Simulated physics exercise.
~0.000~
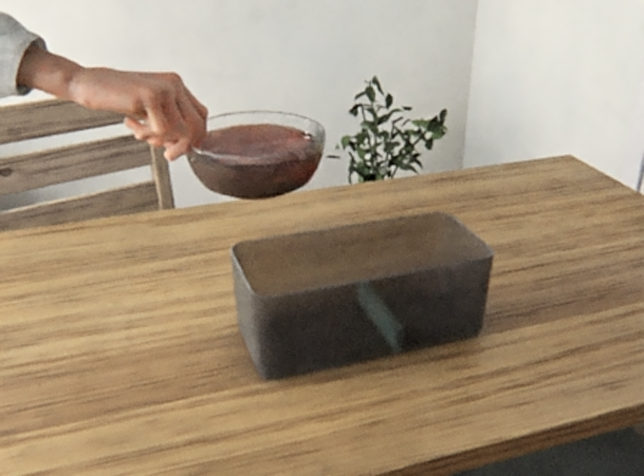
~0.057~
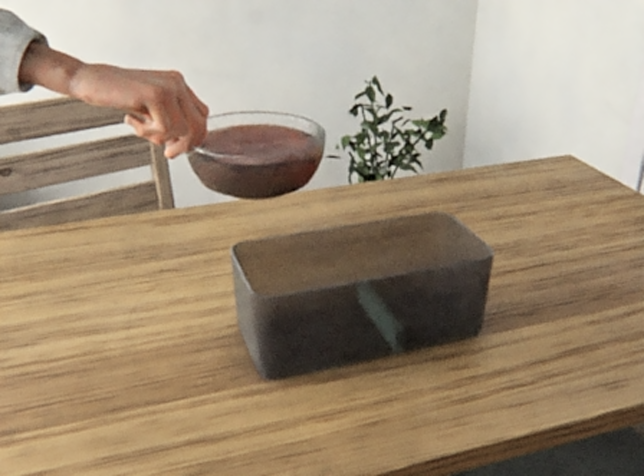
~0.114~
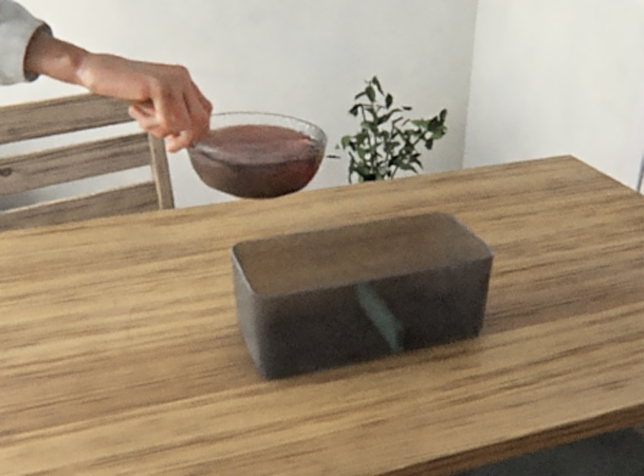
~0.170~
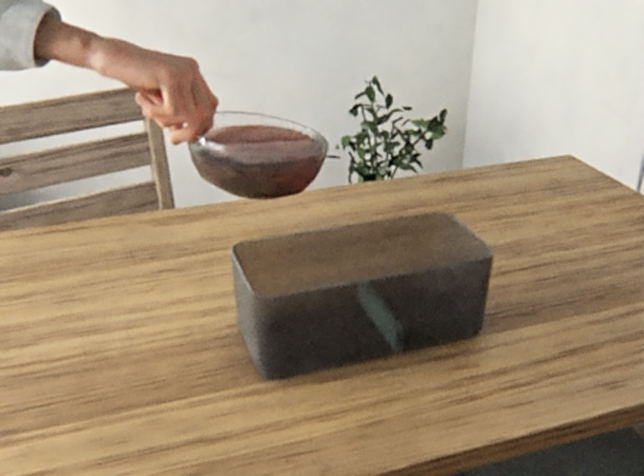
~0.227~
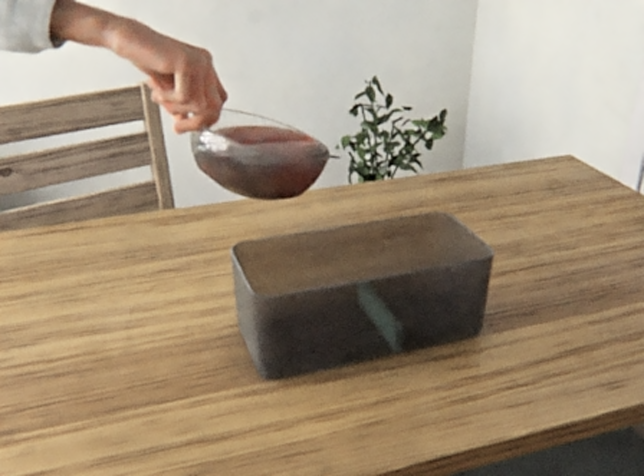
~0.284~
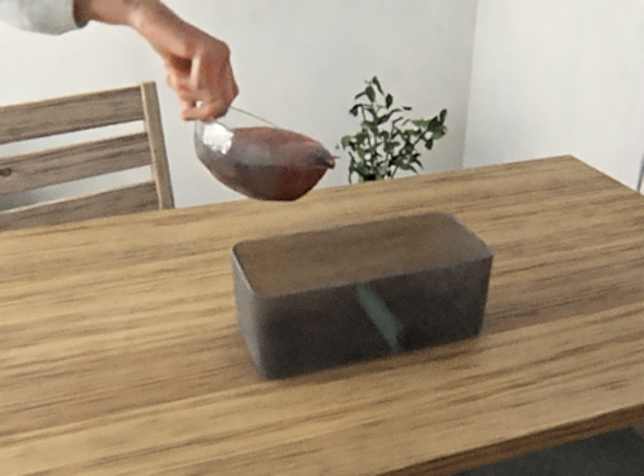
Above a wooden table, a hand tilts a glass bowl of reddish-brown liquid rightwards.
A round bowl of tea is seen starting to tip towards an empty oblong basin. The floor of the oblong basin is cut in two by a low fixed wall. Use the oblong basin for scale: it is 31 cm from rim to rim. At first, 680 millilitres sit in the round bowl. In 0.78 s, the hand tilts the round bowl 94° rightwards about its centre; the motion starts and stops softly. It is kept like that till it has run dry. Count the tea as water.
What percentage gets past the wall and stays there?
About 27 per cent.
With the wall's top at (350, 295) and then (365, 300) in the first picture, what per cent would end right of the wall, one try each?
70 per cent first, 55 per cent second.
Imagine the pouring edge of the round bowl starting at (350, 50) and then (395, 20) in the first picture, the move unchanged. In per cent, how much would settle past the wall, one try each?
65 per cent first, 65 per cent second.
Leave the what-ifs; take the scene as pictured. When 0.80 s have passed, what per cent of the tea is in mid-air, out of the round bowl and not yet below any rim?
Something like 6 per cent is in the air then.
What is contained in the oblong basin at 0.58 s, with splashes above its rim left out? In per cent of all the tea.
Roughly 40 percent.
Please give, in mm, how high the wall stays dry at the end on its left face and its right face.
Left about 12 mm, while the right is about 22 mm.
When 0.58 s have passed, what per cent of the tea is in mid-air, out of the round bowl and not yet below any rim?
It comes to roughly 40 per cent.
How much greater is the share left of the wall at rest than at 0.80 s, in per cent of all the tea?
Some 5 per cent.
Then, 0.58 s in, the tilt is 80° and 21 per cent is still to pour, 26 is left of the wall and 13 right of it.
Then, 0.80 s in, the tilt is 94° and 2 per cent is still to pour, 66 is left of the wall and 26 right of it.
Then, 1.03 s in, the tilt is 94° and 0 per cent is still to pour, 72 is left of the wall and 27 right of it.
Then, 1.28 s in, the tilt is 94° and 0 per cent is still to pour, 71 is left of the wall and 27 right of it.
Finally, 71 per cent lies left of the wall, 27 right of it and 1 outside.
